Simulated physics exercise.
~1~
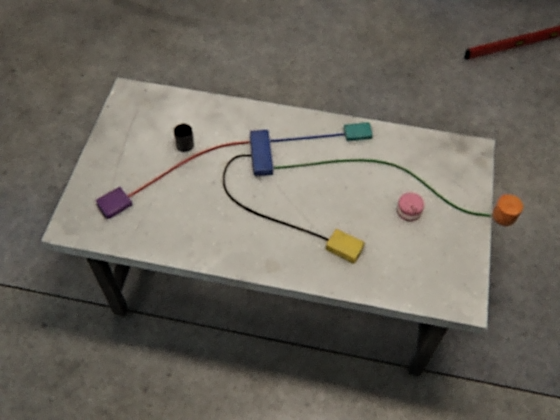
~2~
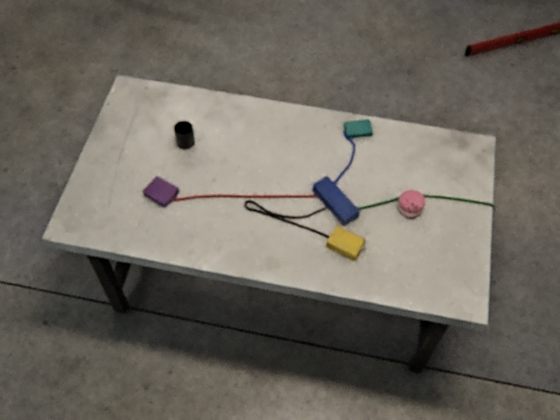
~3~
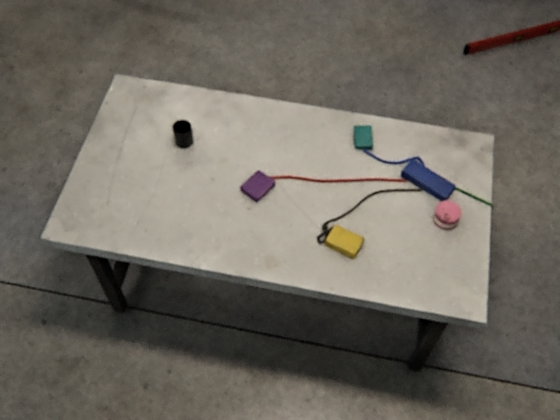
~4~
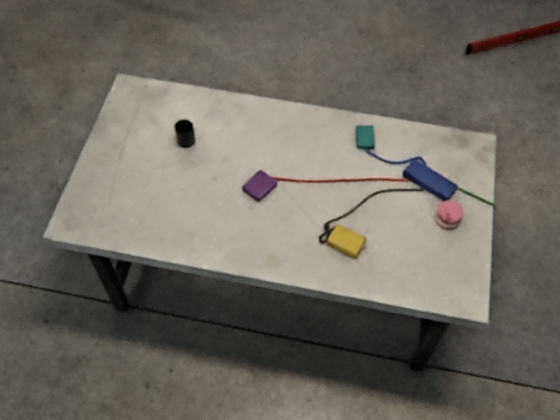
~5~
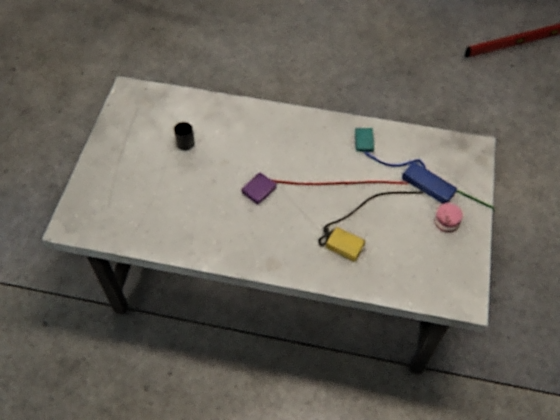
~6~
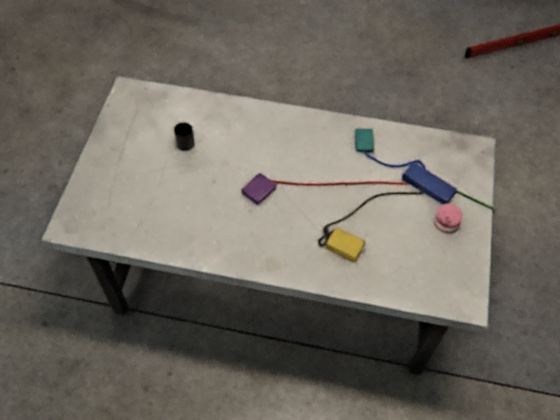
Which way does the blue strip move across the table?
The blue strip moves to the right, ending up close to the right edge of the table.
